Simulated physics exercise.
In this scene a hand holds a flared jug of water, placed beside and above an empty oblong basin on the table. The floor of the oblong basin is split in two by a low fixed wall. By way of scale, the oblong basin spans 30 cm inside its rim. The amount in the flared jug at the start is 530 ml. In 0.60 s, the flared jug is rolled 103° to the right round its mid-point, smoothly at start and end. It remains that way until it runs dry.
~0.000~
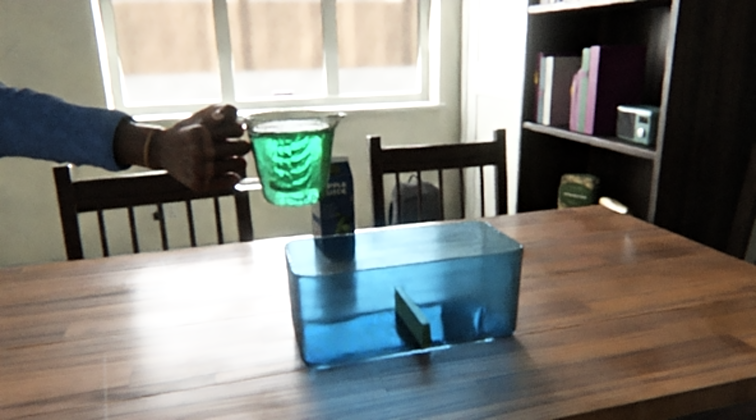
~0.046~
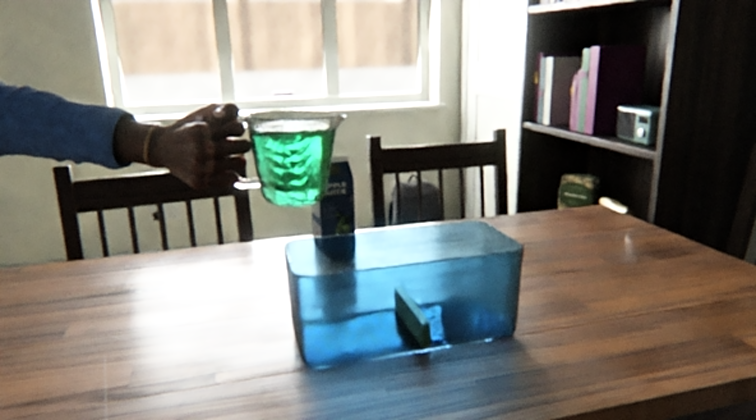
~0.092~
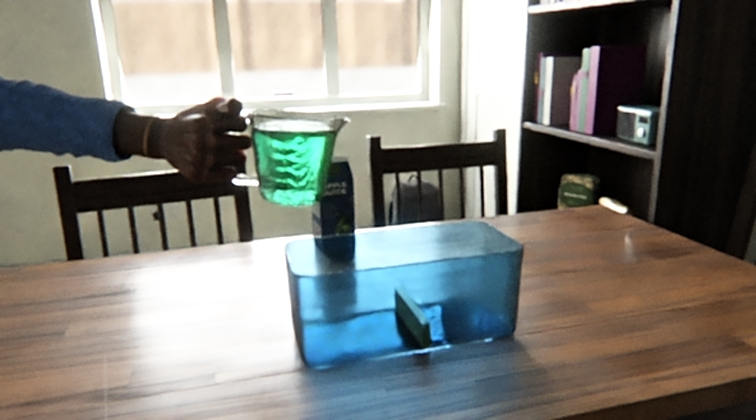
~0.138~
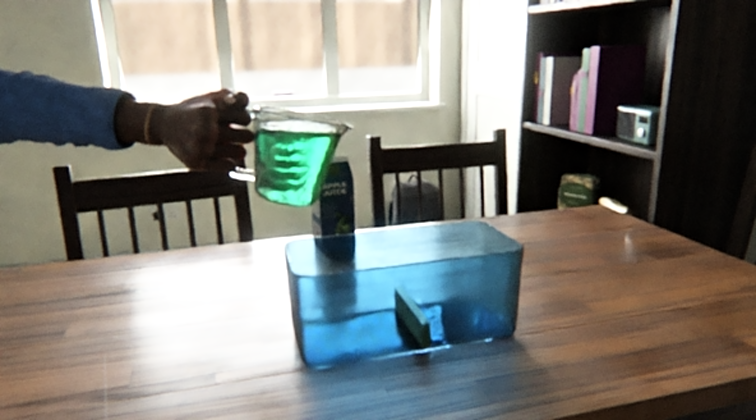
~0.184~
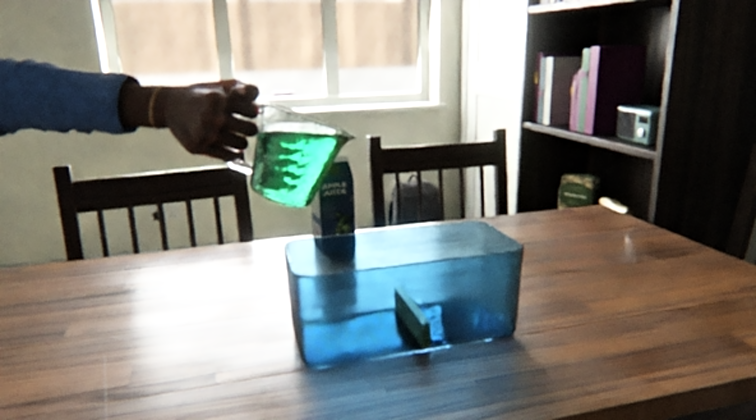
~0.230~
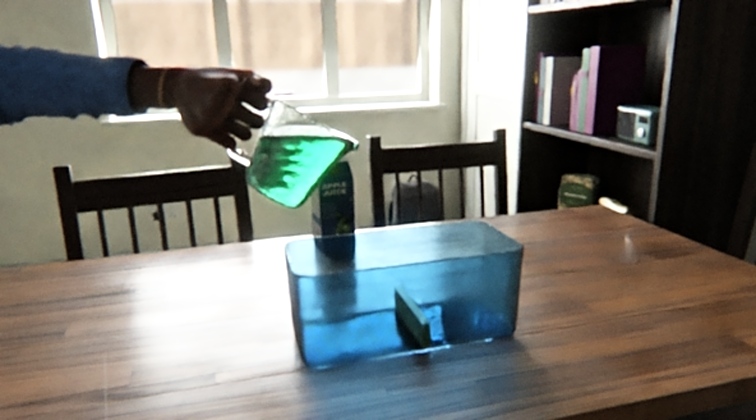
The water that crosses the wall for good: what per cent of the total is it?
It is about 16 per cent of the total.
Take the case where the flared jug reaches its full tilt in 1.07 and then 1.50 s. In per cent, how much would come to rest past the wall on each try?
I'd say 25 percent on the first go, 30 percent on the next.
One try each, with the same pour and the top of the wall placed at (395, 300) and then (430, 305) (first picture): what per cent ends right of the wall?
Respectively 40 and 15 %.
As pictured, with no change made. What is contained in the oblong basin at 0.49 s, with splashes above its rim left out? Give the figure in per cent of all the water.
About 28%.
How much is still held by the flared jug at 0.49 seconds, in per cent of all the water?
Roughly 44 percent.
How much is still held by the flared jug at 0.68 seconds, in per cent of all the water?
Around 7 in a hundred.
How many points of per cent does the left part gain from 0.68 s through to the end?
Close to 10% of the whole.
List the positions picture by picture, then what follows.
Tilt 0°; pouring edge (345, 114); surface from (249, 130) to (332, 125); the oblong basin's rim runs from (289, 260) to (503, 235); the wall's top is at (411, 304), in the first frame.
Tilt 2°; pouring edge (346, 115); surface from (250, 129) to (332, 126), in the second frame.
Tilt 6°; pouring edge (349, 119); surface from (252, 127) to (334, 127), in the third frame.
Tilt 13°; pouring edge (353, 126); surface from (256, 127) to (338, 129), in the fourth frame.
Tilt 22°; pouring edge (356, 136); surface from (260, 132) to (345, 131), in the fifth frame.
Tilt 33°; pouring edge (358, 148); surface from (259, 139) to (349, 140); 1 per cent is over the edge, in the sixth frame.
By 0.49 s the tilt is 95° and 44 per cent is still to pour, 20 is left of the wall and 7 right of it.
By 0.68 s the tilt is 103° and 7 per cent is still to pour, 71 is left of the wall and 12 right of it.
By 0.88 s the tilt is 103° and 0 per cent is still to pour, 81 is left of the wall and 15 right of it.
By 1.10 s the tilt is 103° and 0 per cent is still to pour, 82 is left of the wall and 16 right of it.
At rest 81 per cent lies left of the wall, 16 right of it and 2 outside.
